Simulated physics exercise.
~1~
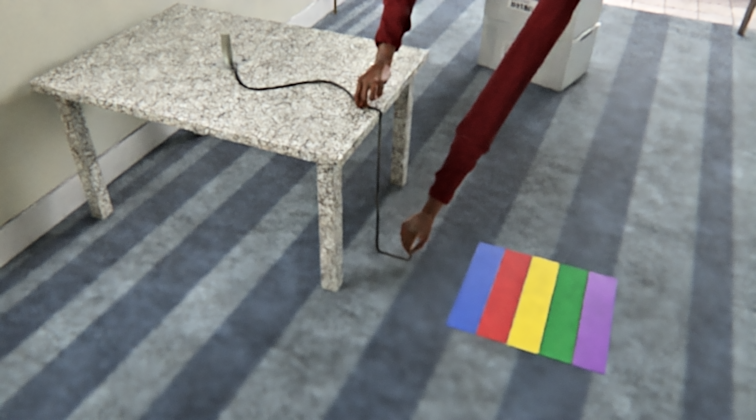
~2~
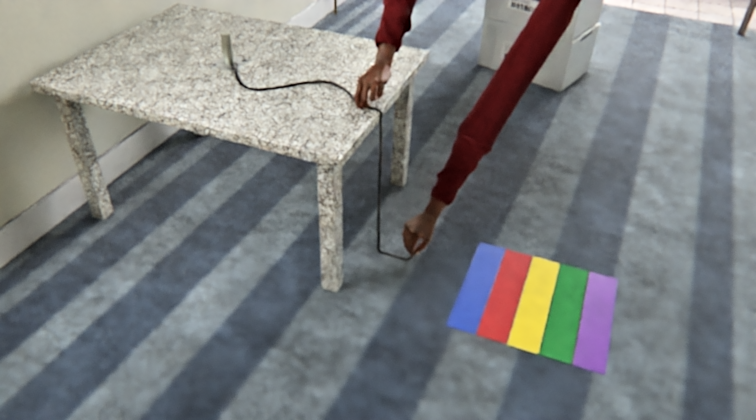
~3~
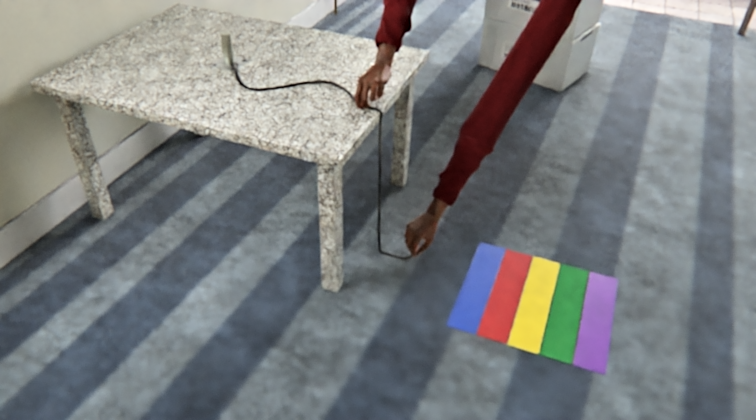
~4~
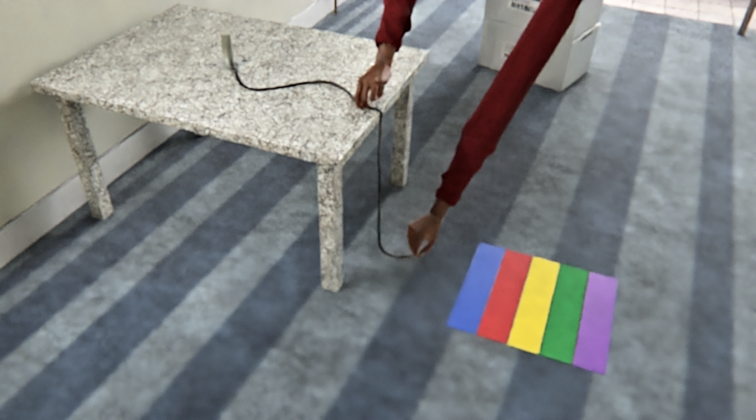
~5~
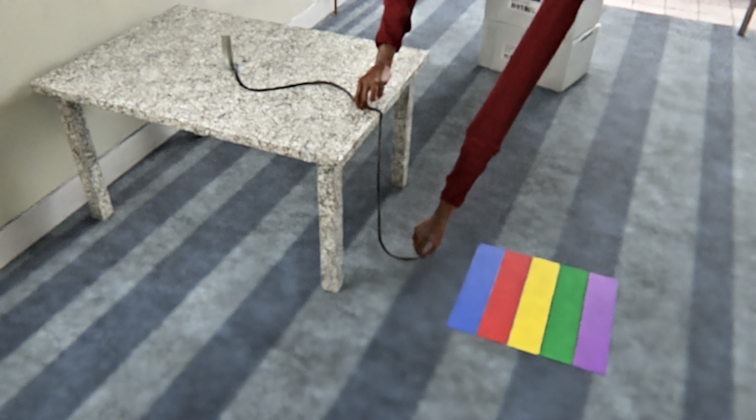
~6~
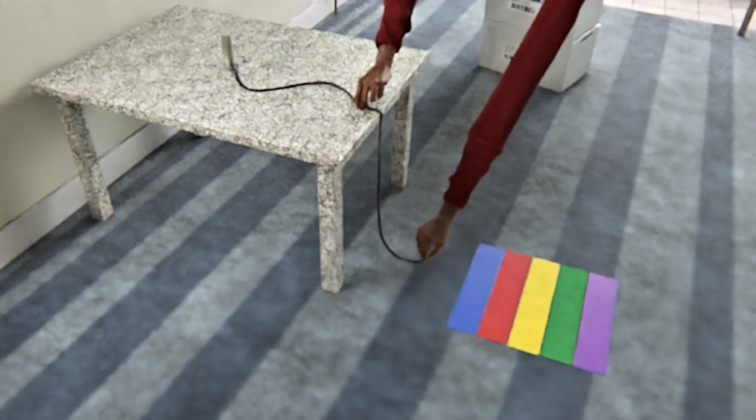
A person pins a black cord at the table edge and slowly draws its end slightly right.
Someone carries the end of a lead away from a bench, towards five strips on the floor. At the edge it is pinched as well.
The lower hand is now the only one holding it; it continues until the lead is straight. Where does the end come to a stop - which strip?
On the green strip.
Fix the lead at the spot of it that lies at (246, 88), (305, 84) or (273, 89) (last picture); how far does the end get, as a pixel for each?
Per try (px, approx.): (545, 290); (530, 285); (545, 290).
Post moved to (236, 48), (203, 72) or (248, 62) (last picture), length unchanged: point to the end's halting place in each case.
(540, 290), (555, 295) and (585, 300).
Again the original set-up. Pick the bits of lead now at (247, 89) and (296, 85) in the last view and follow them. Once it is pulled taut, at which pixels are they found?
Well, the first one sits at (281, 78), and the second one sits at (323, 91).
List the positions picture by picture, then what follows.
End (412, 252); blue (466, 313); red (497, 322); yellow (527, 331); green (559, 341); purple (591, 351), in the first frame.
End (414, 253); lead through (239, 78) (288, 86) (349, 92) (381, 129) (379, 186) (379, 238), in the second frame.
End (417, 253), in the third frame.
End (419, 254); lead through (239, 78) (288, 86) (349, 92) (380, 129) (379, 186) (379, 239), in the fourth frame.
End (424, 256), in the fifth frame.
End (428, 257); lead through (239, 79) (288, 87) (349, 93) (380, 130) (379, 187) (384, 241), in the sixth frame.
A little later, end near (516, 282); over red.
Next, end near (550, 292); over yellow.
When it is tight, end near (571, 298); over green. The end stops over the green strip.
